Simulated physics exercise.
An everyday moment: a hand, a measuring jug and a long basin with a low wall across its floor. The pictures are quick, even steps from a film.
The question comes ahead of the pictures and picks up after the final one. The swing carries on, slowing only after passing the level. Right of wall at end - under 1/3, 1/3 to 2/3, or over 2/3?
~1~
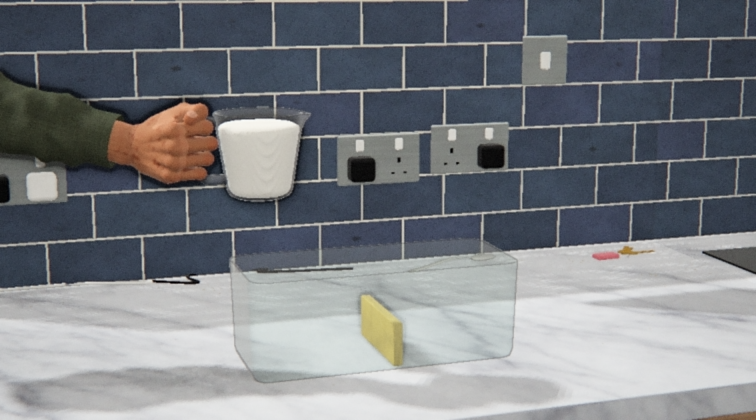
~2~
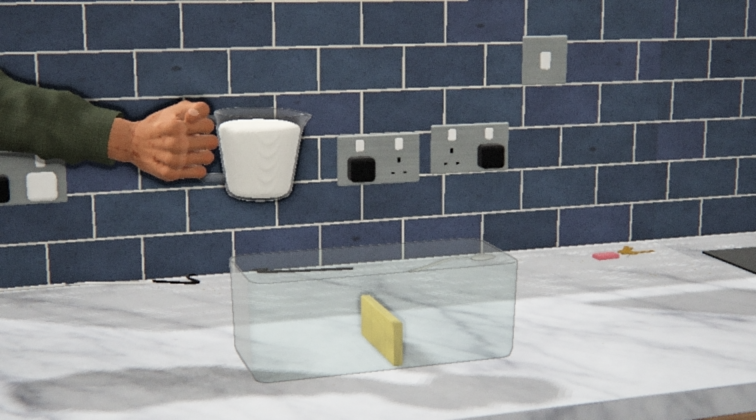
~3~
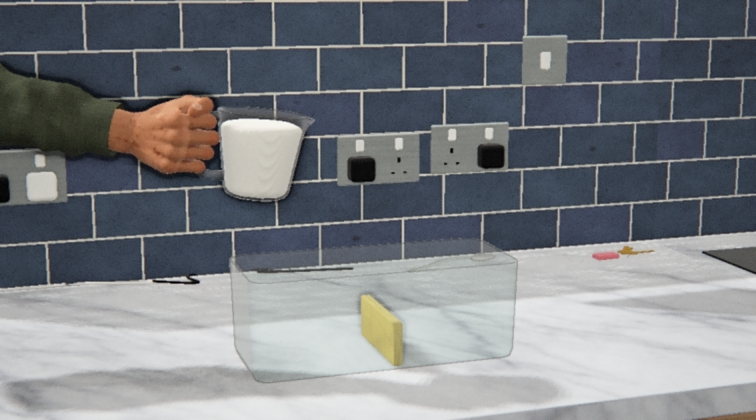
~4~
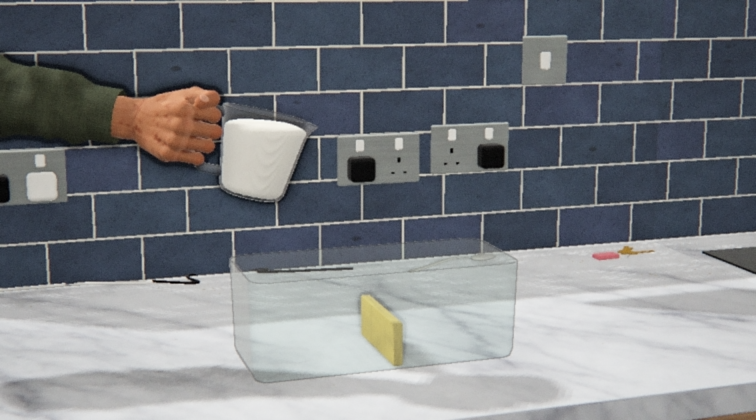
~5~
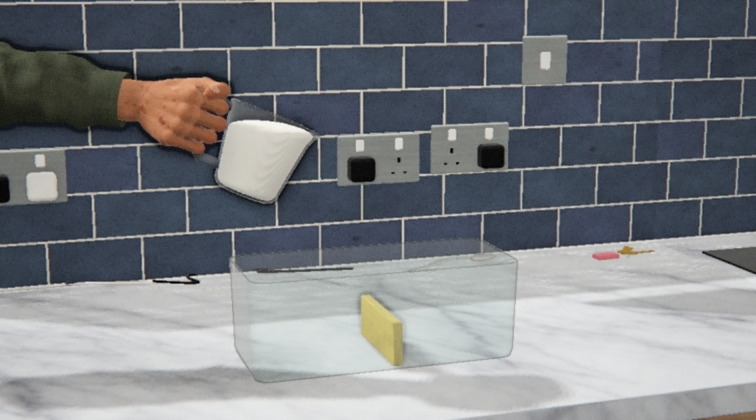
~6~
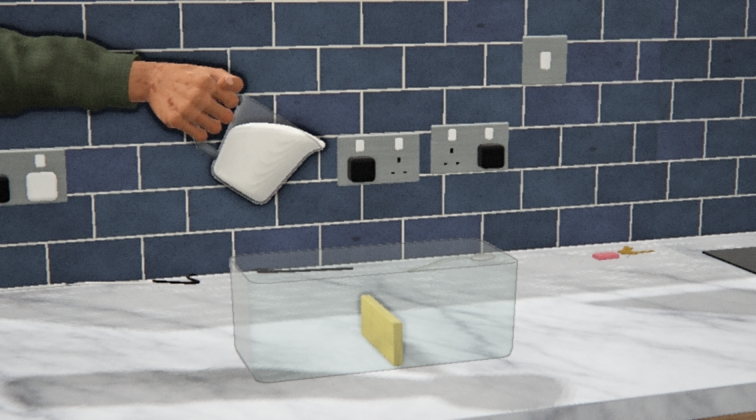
Under 1/3.
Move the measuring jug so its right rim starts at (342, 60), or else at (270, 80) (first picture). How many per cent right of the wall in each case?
You'd see around 90 per cent, and then around 5 per cent.
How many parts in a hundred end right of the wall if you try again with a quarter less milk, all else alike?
That share would be some 5 parts in a hundred.
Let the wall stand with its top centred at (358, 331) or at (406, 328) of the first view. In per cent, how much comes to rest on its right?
About 60 per cent, then about 20 per cent.
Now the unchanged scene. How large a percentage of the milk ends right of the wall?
Roughly 5 %.
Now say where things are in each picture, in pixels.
In the first frame, it leans 0°; its right rim is at (310, 112); the milk meets the walls at (218, 127) and (298, 124); the long basin's rim runs from (239, 271) to (499, 251); the wall's top is at (381, 310).
In the second frame, it leans 2°; its right rim is at (311, 114); the milk meets the walls at (218, 126) and (298, 124).
In the third frame, it leans 6°; its right rim is at (314, 118); the milk meets the walls at (222, 124) and (300, 126).
In the fourth frame, it leans 13°; its right rim is at (317, 125); the milk meets the walls at (225, 124) and (305, 128).
In the fifth frame, it leans 23°; its right rim is at (321, 135); the milk meets the walls at (228, 127) and (311, 131).
In the sixth frame, it leans 34°; its right rim is at (322, 148); the milk meets the walls at (226, 137) and (320, 142); 1 per cent is over the edge.
A moment on, the measuring jug is tipped on its side and 43 per cent is still to pour, 22 is left of the wall and 2 right of it.
Next, the measuring jug is tipped right over and 7 per cent is still to pour, 76 is left of the wall and 3 right of it.
Then the measuring jug is tipped right over and 1 per cent is still to pour, 90 is left of the wall and 5 right of it.
Later the measuring jug is tipped right over and 0 per cent is still to pour, 92 is left of the wall and 6 right of it.
In the end 92 per cent lies left of the wall, 6 right of it and 2 outside.
